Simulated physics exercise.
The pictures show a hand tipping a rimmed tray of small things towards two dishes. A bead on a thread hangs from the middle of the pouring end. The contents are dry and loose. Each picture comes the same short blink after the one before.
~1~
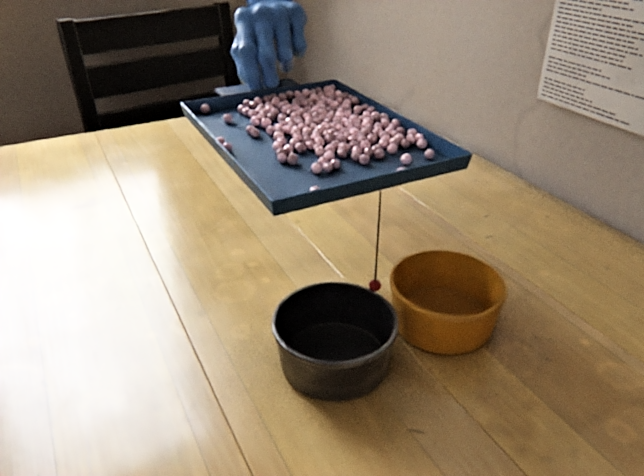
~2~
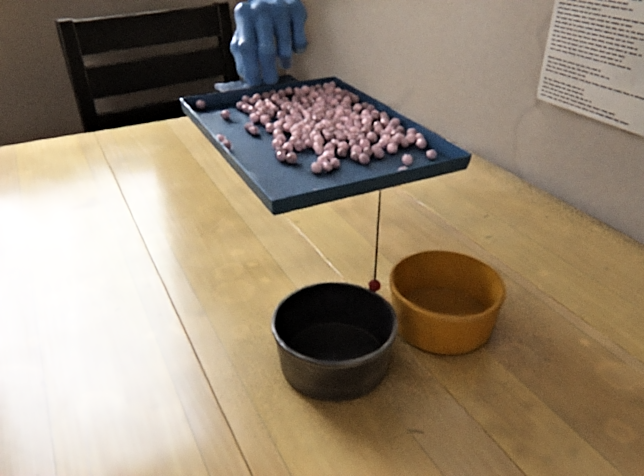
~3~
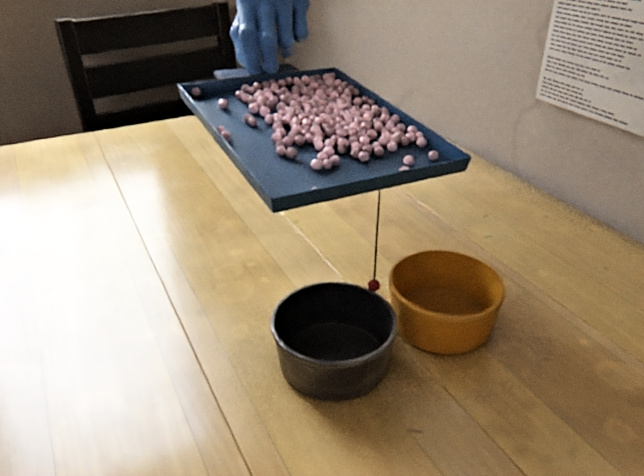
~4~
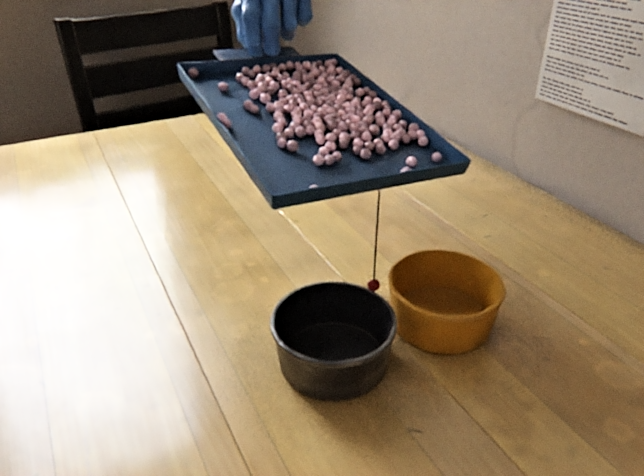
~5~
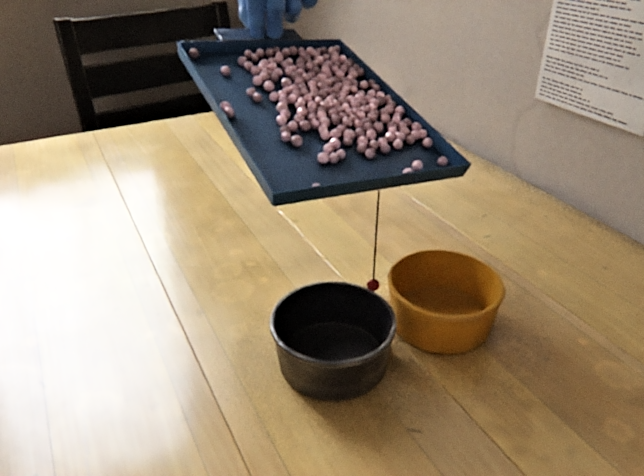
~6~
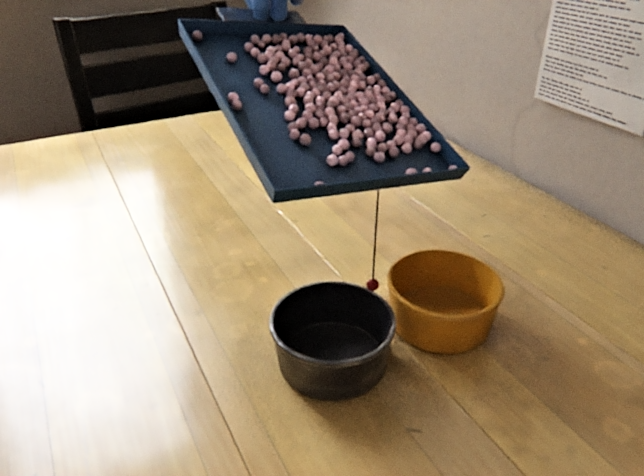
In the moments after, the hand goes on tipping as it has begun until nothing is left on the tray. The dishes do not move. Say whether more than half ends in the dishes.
They take over half between them.
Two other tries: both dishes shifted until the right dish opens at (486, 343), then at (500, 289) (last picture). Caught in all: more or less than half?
First below a half, then most of it.
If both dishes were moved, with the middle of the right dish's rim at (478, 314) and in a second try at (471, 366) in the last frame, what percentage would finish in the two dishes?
About 60 and 0 per cent.
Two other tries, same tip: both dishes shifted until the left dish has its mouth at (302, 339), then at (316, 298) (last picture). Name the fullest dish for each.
One: The dish on the right. Two: The right one.
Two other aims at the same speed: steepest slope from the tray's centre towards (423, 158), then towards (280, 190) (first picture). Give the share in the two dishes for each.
About 100 and 50 per cent.
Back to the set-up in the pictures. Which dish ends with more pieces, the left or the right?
The winner is the right one.
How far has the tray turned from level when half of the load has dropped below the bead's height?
At some 90 degrees.
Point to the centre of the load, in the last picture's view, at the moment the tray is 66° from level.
Around (428, 164).
Soon after the last picture, tray tipped steeply; most on the tray; a small part in the right dish; a stray few outside both; a small part in the air.
A little later, tray tipped past a quarter turn; a stray few on the tray; about two thirds in the right dish; about a quarter outside both; a small part in the air.
Later still, tray tipped past a quarter turn; most in the right dish; about a quarter outside both.
By the end, tray tipped past a quarter turn; none in the left dish; most in the right dish; about a quarter outside both.
